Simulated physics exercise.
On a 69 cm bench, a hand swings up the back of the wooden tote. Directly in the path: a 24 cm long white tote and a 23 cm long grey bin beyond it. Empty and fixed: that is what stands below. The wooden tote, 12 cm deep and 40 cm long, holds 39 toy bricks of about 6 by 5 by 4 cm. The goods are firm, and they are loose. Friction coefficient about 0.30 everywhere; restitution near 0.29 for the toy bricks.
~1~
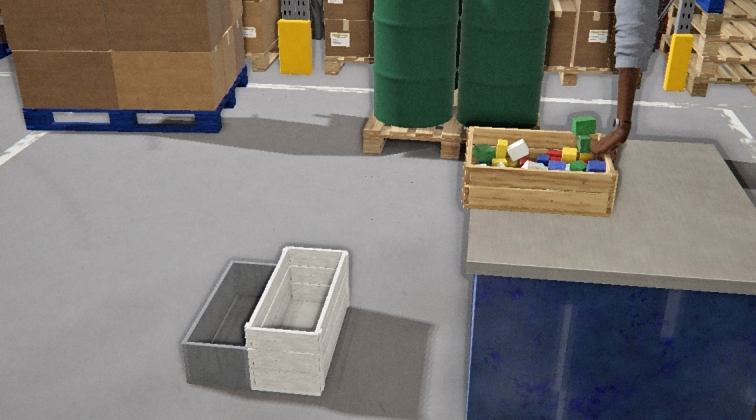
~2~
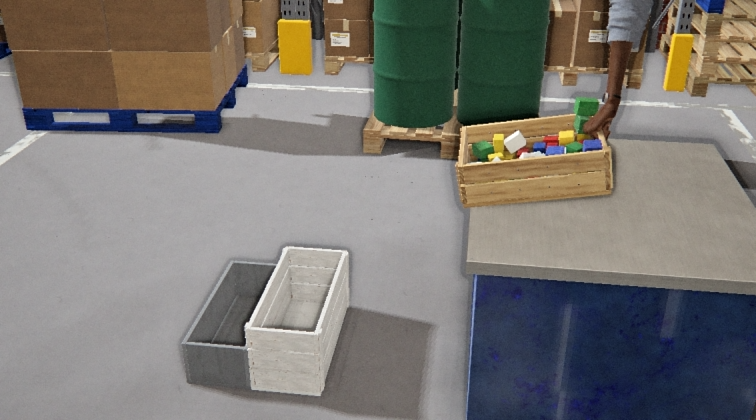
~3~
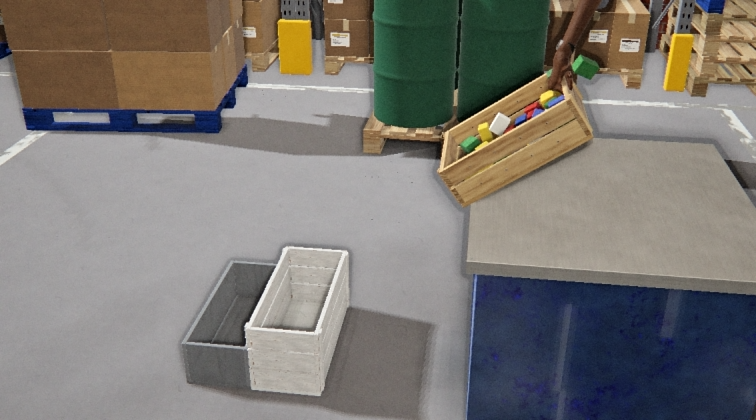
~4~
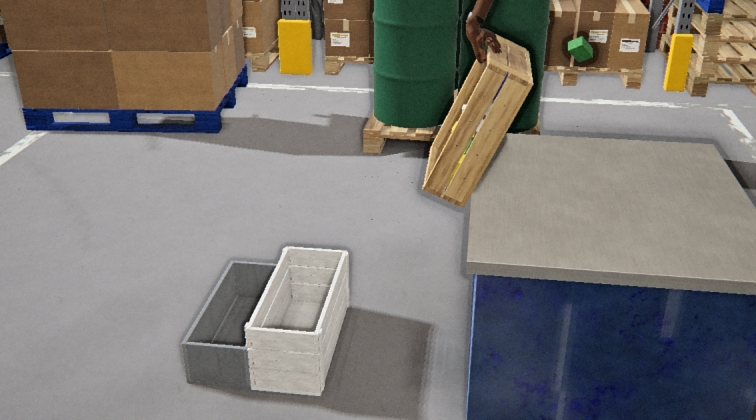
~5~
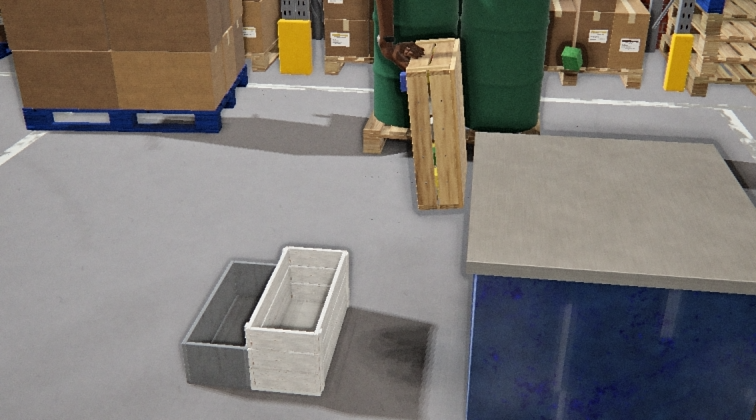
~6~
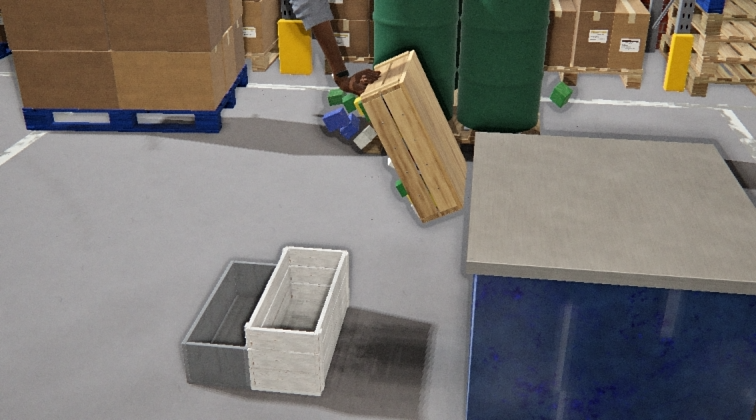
A hand tips a wooden crate of colourful blocks up and over to the left beside a grey-topped blue counter, in a warehouse viewed from a fixed, raised position. A white box and a dark grey one stand on the floor at lower left, before cartons and green drums. One green block drops away at right, then several green, blue and white blocks tumble from the upended crate.
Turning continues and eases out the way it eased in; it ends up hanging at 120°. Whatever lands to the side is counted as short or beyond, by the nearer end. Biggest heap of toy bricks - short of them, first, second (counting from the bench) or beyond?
Answer: Short.
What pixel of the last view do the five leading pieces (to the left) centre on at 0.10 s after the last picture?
They are centred near (275, 173).
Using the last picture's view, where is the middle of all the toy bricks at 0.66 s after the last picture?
Around (295, 334).
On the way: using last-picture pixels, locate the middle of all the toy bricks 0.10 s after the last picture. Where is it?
I'd say close to (353, 183).
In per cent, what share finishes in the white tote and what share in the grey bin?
20 and 20 %.
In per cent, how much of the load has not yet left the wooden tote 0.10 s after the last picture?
Still in there: Some 10 per cent.
Then, 0.10 s after the last picture, tilt 120°; 4 still in the wooden tote and 35 in the air.
Then, 0.23 s after the last picture, tilt 120°; 4 in the white tote, 1 on the ground short of the white tote and 34 in the air.
Then, 0.41 s after the last picture, tilt 120°; 8 in the white tote, 7 in the grey bin, 10 on the ground short of the white tote, 4 on the ground beyond the grey bin and 10 in the air.
When it is over (0.66 s after the last picture), 8 in the white tote, 8 in the grey bin, 15 on the ground short of the white tote and 8 on the ground beyond the grey bin.
